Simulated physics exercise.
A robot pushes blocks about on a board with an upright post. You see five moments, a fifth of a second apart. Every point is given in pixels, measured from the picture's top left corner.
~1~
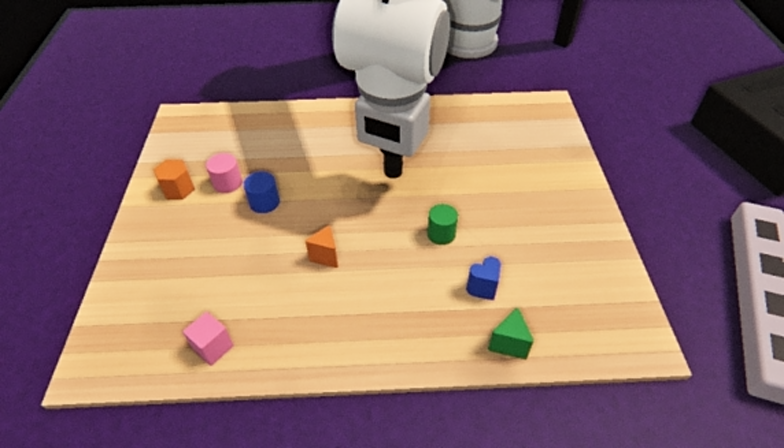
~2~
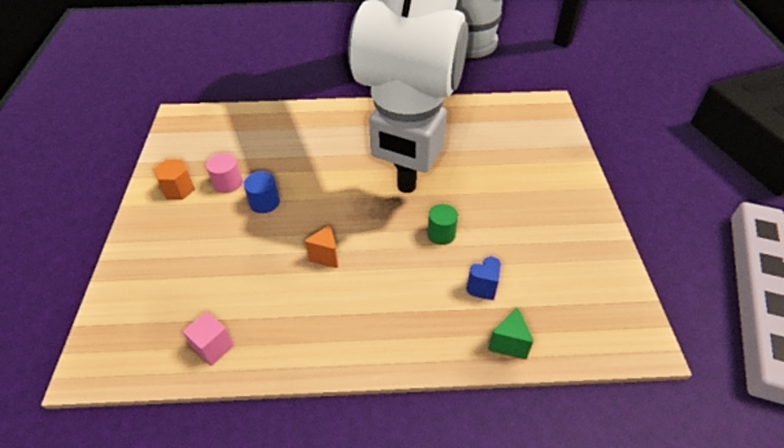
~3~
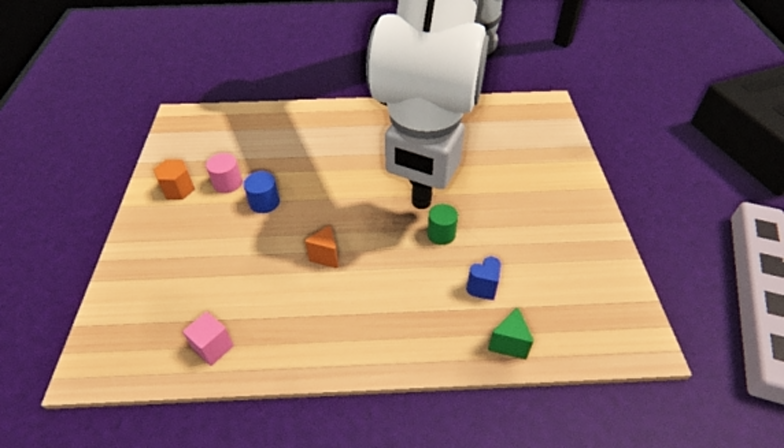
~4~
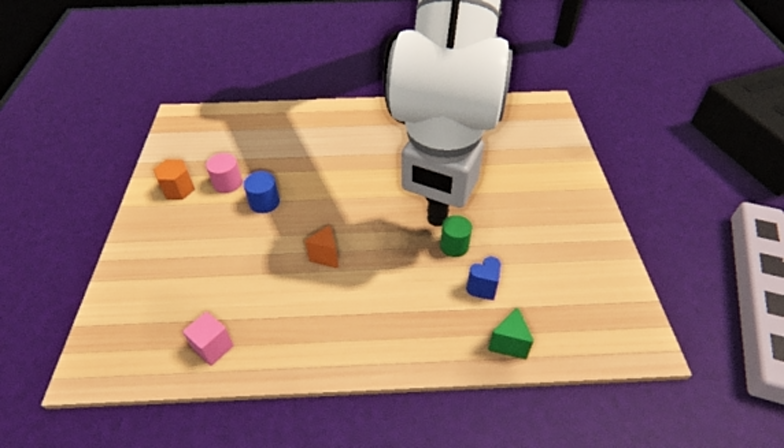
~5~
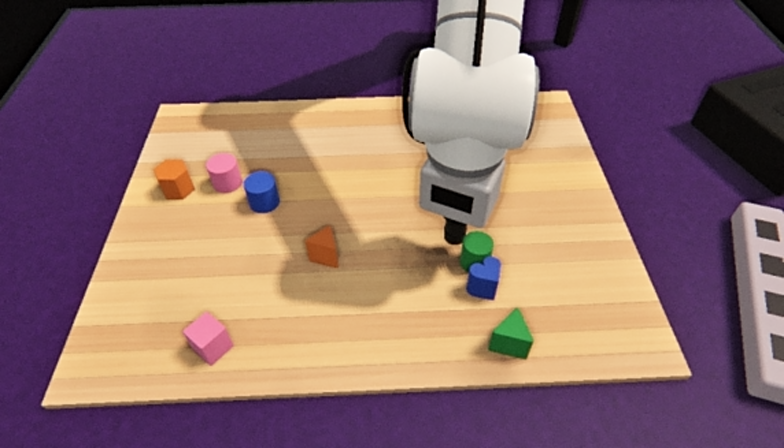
A robot arm moves down and right, pushing the green cylinder toward the blue heart block.
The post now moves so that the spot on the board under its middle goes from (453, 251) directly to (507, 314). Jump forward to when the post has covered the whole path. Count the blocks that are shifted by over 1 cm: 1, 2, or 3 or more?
The answer will be at least three.
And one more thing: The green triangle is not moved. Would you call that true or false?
False - the claim does not hold.
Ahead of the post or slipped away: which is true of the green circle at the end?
I predict the post has moved past it.
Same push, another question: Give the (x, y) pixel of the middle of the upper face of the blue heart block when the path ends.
Its top middle: (539, 312).
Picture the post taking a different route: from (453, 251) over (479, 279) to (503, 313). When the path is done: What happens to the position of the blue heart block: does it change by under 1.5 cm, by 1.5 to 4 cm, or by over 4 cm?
Displacement: Past 4 cm.
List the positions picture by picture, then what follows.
Post's lower end at (393, 173); green circle at (443, 214); blue heart block at (488, 269); green triangle at (515, 326), in the first frame.
Post at (407, 187); blocks still, in the second frame.
Post at (421, 203); blocks still, in the third frame.
Post at (437, 220); green circle at (457, 226), in the fourth frame.
Post at (454, 238); green circle at (478, 242); blue heart block at (488, 269); green triangle at (515, 326), in the fifth frame.
The first path, step by step. One third of the way, post at (473, 259); green circle at (502, 255); blue heart block at (497, 276), turned 50° clockwise.
Two thirds of the way, post at (491, 279); green circle at (516, 262); blue heart block at (514, 292), turned 50° clockwise.
At the end, post at (511, 302); green circle at (518, 264); blue heart block at (539, 312), turned 30° clockwise; green triangle at (528, 336), turned 60° clockwise.
